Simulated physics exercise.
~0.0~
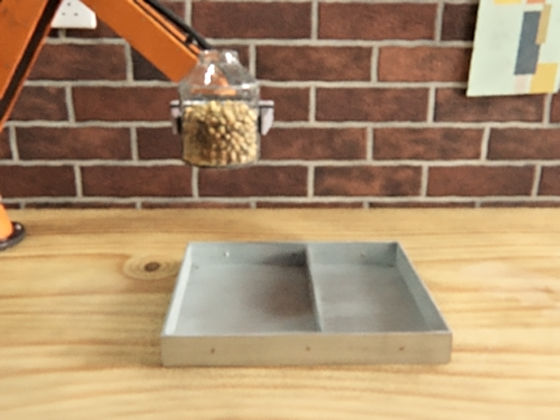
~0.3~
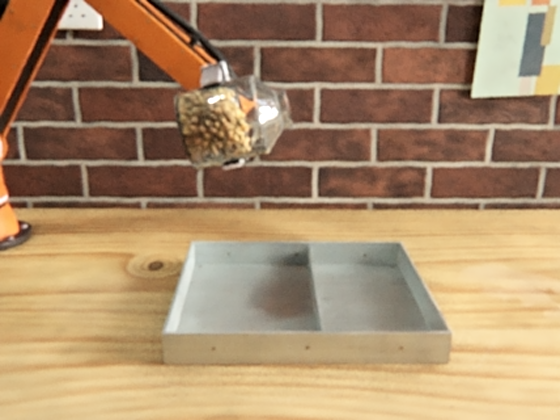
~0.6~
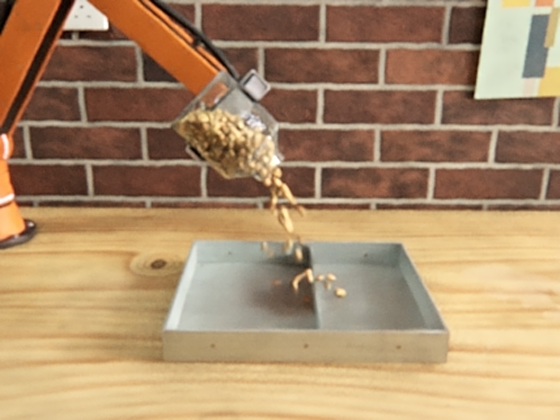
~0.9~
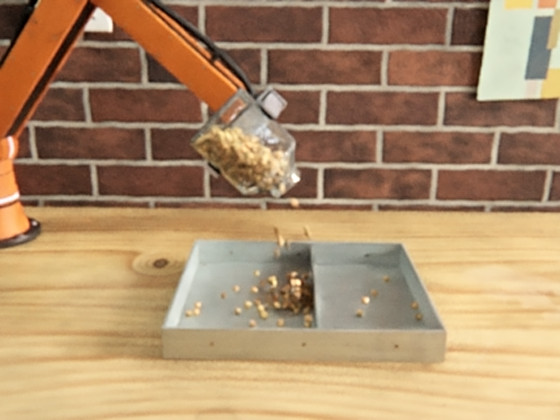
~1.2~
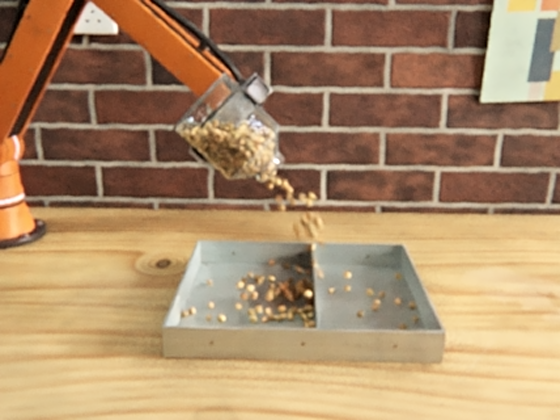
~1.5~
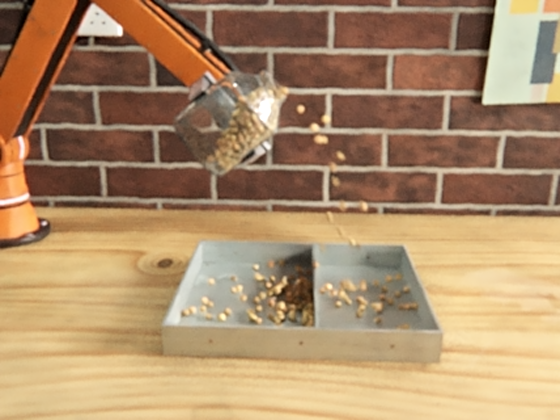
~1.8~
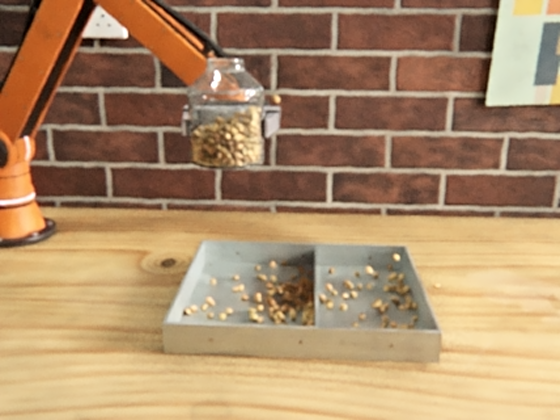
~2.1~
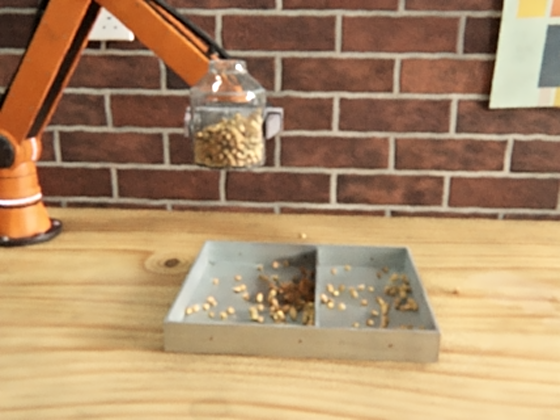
An orange robot arm tips a clear jar, spills some chickpeas into a divided tray, then rights it.
